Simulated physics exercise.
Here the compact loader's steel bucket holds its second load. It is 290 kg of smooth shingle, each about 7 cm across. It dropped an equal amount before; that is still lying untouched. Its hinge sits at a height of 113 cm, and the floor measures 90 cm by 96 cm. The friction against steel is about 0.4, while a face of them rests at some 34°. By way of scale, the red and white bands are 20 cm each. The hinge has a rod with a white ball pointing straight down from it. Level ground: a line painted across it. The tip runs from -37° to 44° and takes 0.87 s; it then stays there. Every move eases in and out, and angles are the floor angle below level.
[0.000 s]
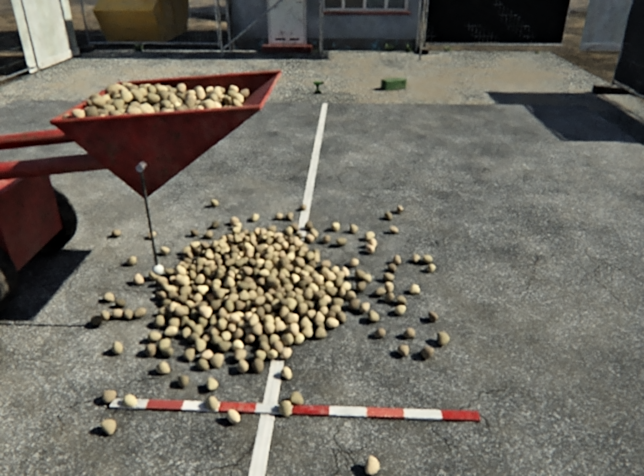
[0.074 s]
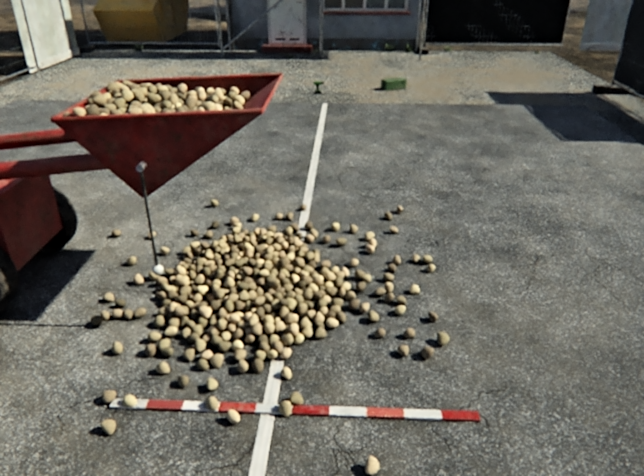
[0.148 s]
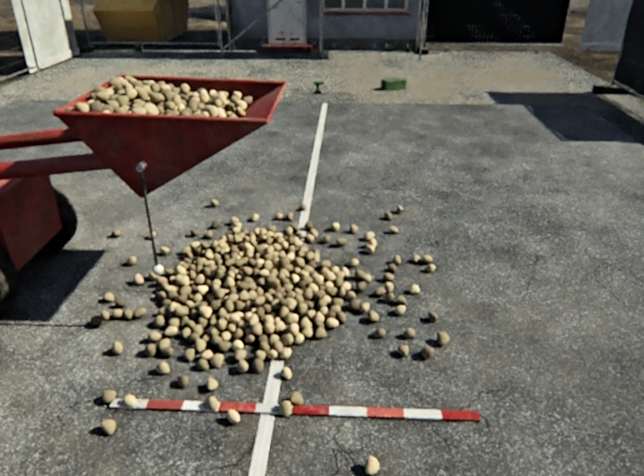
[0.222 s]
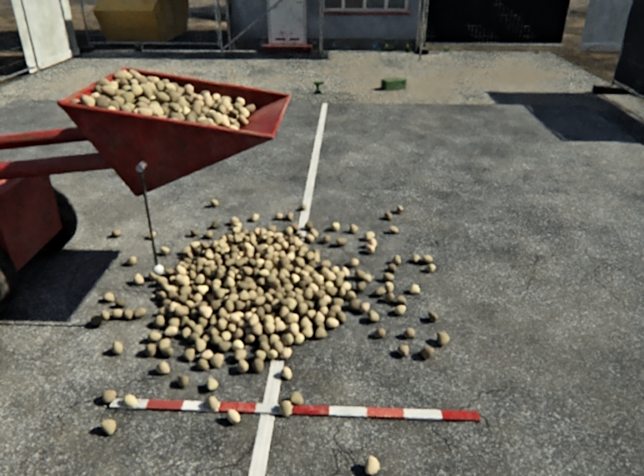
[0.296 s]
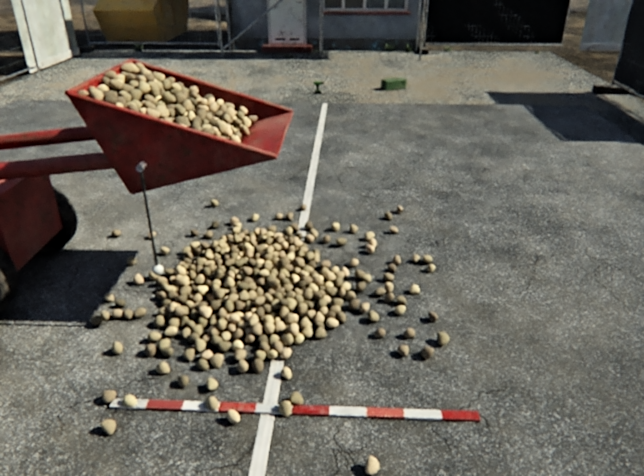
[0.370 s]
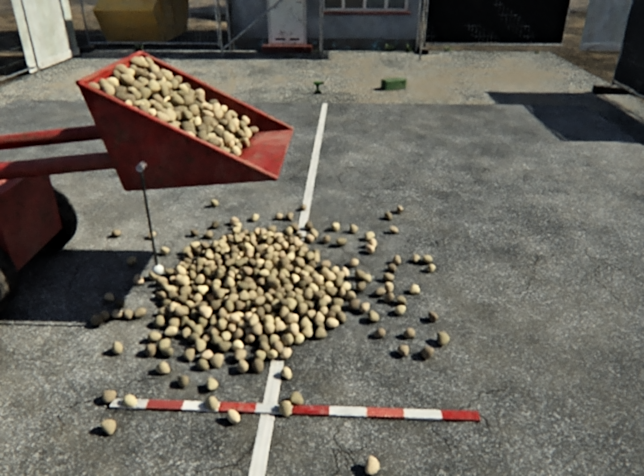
The video shows a red loader bucket filled with rounded stones above a pile of similar stones lying on grey ground across a painted white line. The bucket gradually tilts forward to the right, its load shifting slightly inside.
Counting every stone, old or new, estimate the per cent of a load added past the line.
Roughly 83 per cent of a load more.
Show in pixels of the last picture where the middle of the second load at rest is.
In the last view, somewhere near (329, 281).
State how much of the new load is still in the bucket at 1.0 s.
It holds some 55 percent.
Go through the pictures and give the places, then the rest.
In the first frame, the bucket is at -37°, its lip at (260, 108); the top of the load is at (135, 93). The earlier load is highest near (245, 271), 16 cm above ground level, 78 % short of the line, 23 % past the line.
In the second frame, the bucket is at -35°, its lip at (262, 111); the top of the load is at (131, 91); the stones move at 0.2 m/s on average.
In the third frame, lip at (267, 122), floor tilted -31°, highest stones at (130, 87); the stones move at 0.3 m/s on average.
In the fourth frame, lip at (272, 138), floor tilted -24°, highest stones at (128, 81); the stones move at 0.4 m/s on average.
In the fifth frame, lip at (276, 157), floor tilted -15°, highest stones at (132, 74); the stones move at 0.5 m/s on average.
In the sixth frame, lip at (277, 179), floor tilted -5°, highest stones at (141, 69); the stones move at 0.6 m/s on average.
After 0.6 s the floor is at 31°; in per cent of one load, 100 in the bucket, 78 short of the line, 23 past the line; the foremost stones are at (423, 280).
After 1.0 s the floor is at 44°; in per cent of one load, 55 in the bucket, 115 short of the line, 30 past the line; the foremost stones are at (423, 280).
After 1.3 s the floor is at 44°; in per cent of one load, 5 in the bucket, 110 short of the line, 85 past the line; the foremost stones are at (431, 302).
After 3.8 s the floor is at 44°; in per cent of one load, 0 in the bucket, 95 short of the line, 106 past the line; the foremost stones are at (550, 306). Net gain past the line, 83.
